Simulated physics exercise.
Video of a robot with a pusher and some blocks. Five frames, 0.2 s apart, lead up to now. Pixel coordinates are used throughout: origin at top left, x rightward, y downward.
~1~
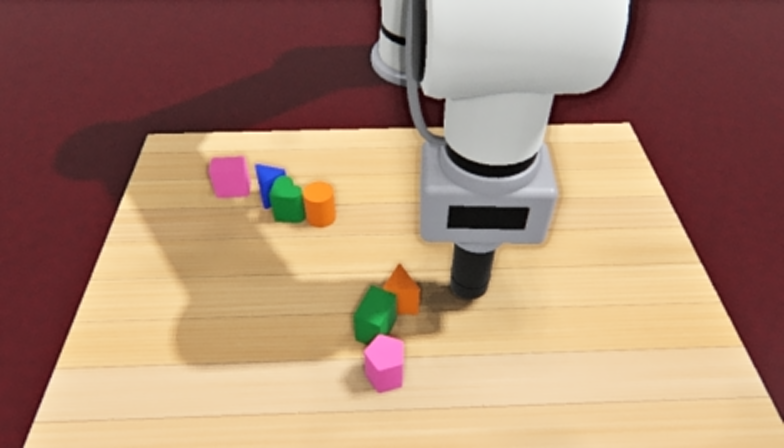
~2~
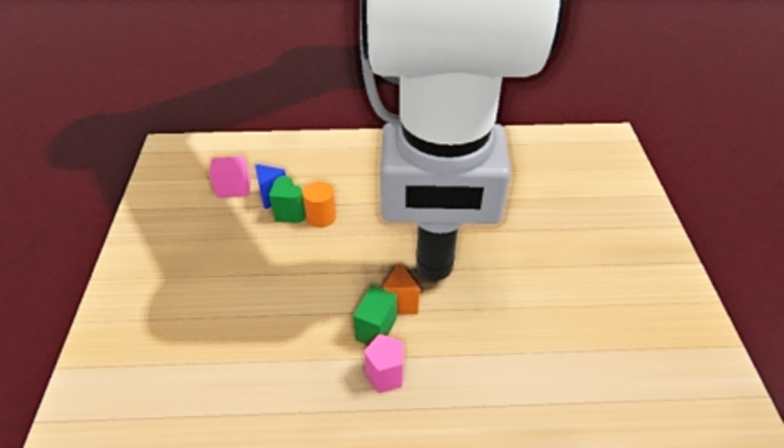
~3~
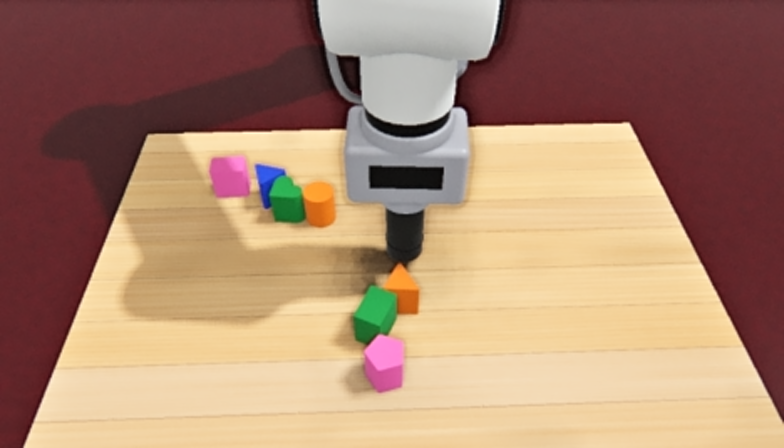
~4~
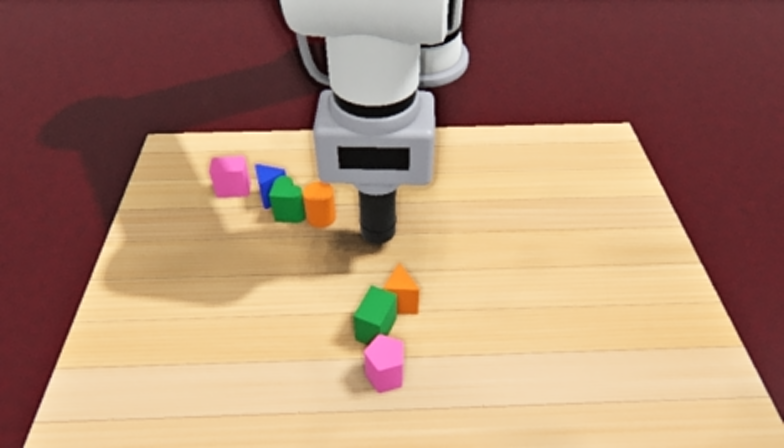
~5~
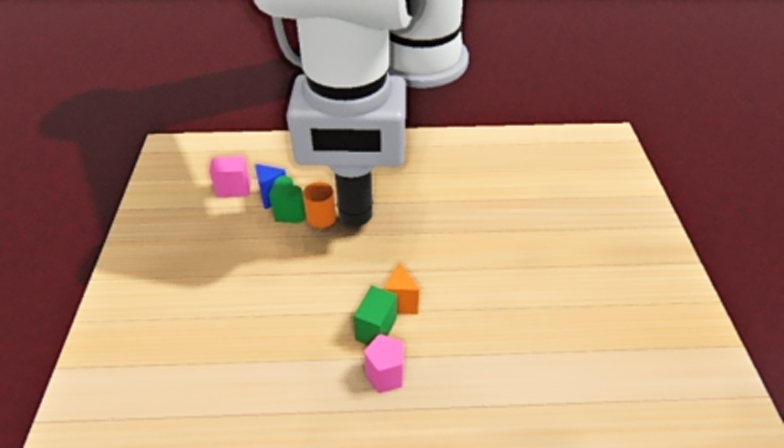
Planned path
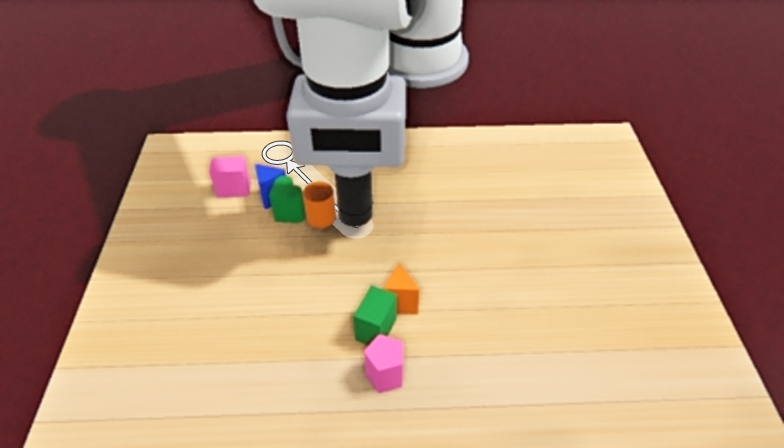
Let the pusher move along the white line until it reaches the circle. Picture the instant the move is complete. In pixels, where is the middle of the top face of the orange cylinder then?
Around pixel (294, 184).
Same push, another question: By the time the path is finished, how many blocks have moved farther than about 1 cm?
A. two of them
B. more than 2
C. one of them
That would be A.
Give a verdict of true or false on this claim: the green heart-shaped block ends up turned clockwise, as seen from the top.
Verdict: True.
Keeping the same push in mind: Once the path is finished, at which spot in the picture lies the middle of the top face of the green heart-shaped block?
The middle of its top is at (266, 192).
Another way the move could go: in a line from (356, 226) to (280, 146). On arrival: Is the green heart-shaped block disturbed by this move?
Put simply, it goes somewhere else.
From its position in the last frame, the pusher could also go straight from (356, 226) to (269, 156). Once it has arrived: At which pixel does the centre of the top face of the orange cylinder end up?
Put as a pixel place, it's (289, 183).
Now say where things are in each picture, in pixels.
The first picture shows tip of the pusher at (469, 285), middles of tops, blue triangle at (267, 172), green heart-shaped block at (285, 188), orange cylinder at (318, 191).
The second picture shows pusher at (434, 267), nothing pushed.
The third picture shows pusher at (404, 250), nothing pushed.
The fourth picture shows pusher at (378, 232), nothing pushed.
The fifth picture shows pusher at (356, 215), blue triangle at (267, 172), green heart-shaped block at (285, 188), orange cylinder at (318, 191).
The line goes from (356, 226) to (279, 153).
The first path, step by step. One third of the way, pusher at (325, 188); green heart-shaped block at (267, 191), turned 30° clockwise; orange cylinder at (295, 185).
Two thirds of the way, pusher at (301, 165); green heart-shaped block at (266, 192), turned 30° clockwise; orange cylinder at (294, 184).
At the end, pusher at (277, 142); blue triangle unmoved; green heart-shaped block at (266, 192), turned 30° clockwise; orange cylinder at (294, 184).
